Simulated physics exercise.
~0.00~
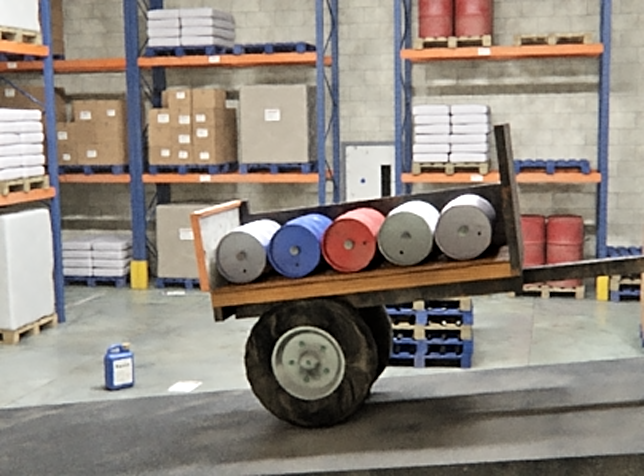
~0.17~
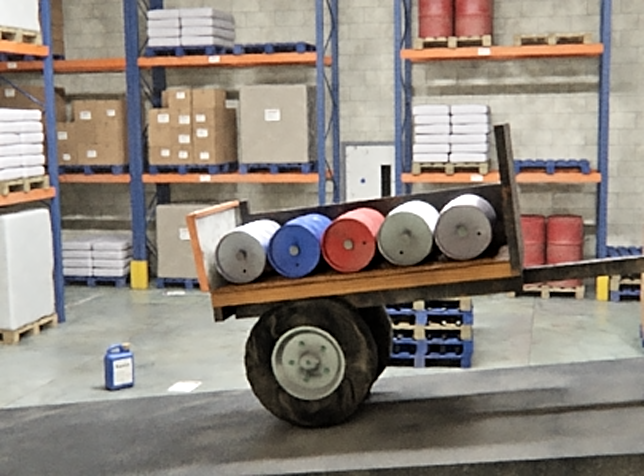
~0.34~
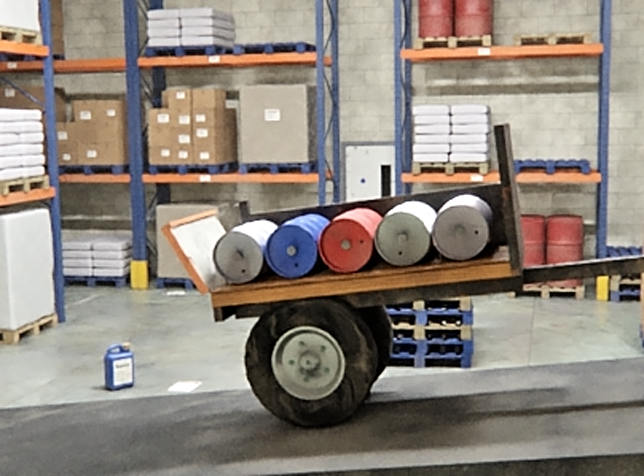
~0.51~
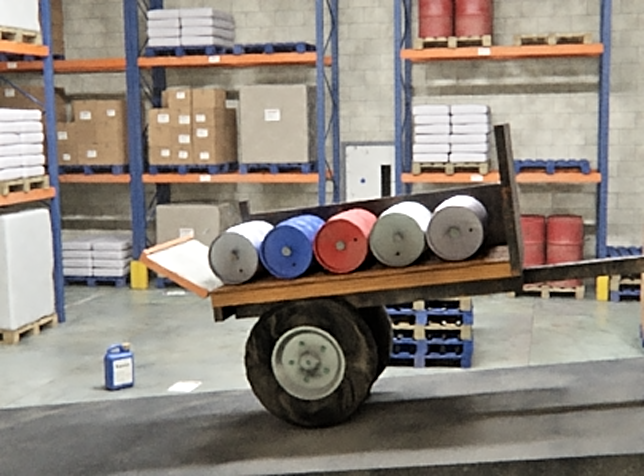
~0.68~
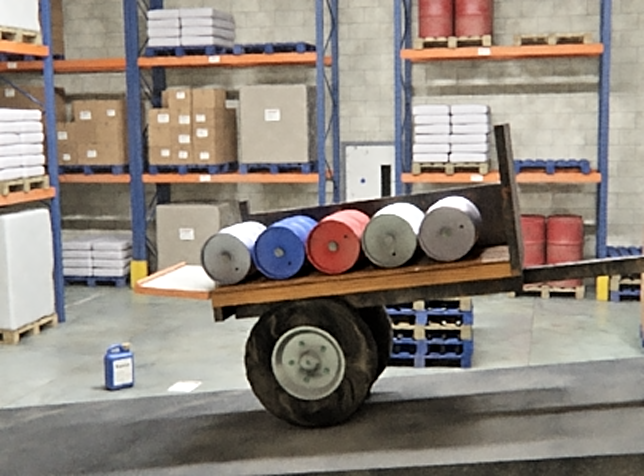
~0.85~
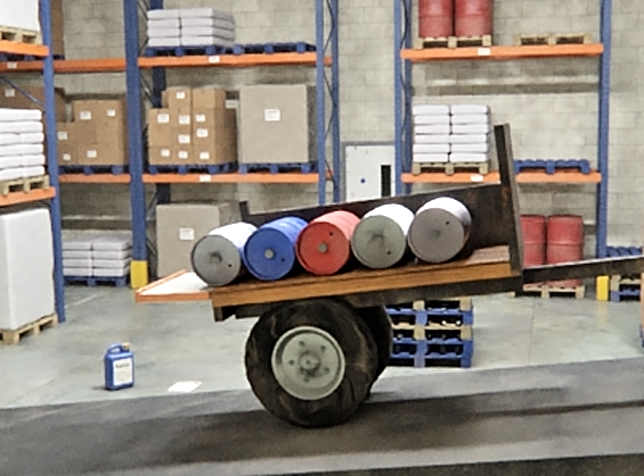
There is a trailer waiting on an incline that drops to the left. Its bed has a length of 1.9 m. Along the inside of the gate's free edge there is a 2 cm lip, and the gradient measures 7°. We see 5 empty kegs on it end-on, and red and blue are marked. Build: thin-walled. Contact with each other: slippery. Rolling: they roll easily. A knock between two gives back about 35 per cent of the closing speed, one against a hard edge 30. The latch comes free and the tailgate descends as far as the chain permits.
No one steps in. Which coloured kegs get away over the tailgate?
By the end red has come off, and Blue has come off.
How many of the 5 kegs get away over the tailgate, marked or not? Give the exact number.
Total: 5.
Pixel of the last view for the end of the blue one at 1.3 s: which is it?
Roughly at (232, 258) in the last picture.
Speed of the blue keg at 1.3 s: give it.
Close to 0.6 m/s then.
Then, 1.3 s in, red is on the bed, 50 cm short of the hinge, rolling left; blue is on the bed, 15 cm short of the hinge, rolling left; 0 out so far.
Then, 1.8 s in, red is on the bed, 15 cm short of the hinge, rolling left; blue is on the gate, 20 cm past the hinge, rolling left; 1 out so far.
Then, 2.3 s in, red is on the gate, 20 cm past the hinge, rolling left; blue is dropping off the gate; 2 out so far.
Then, 2.9 s in, red is dropping off the gate; blue is off the vehicle; 3 out so far.
In the end (5.9 s), red is out on the ground; blue is out on the ground; 5 out so far.
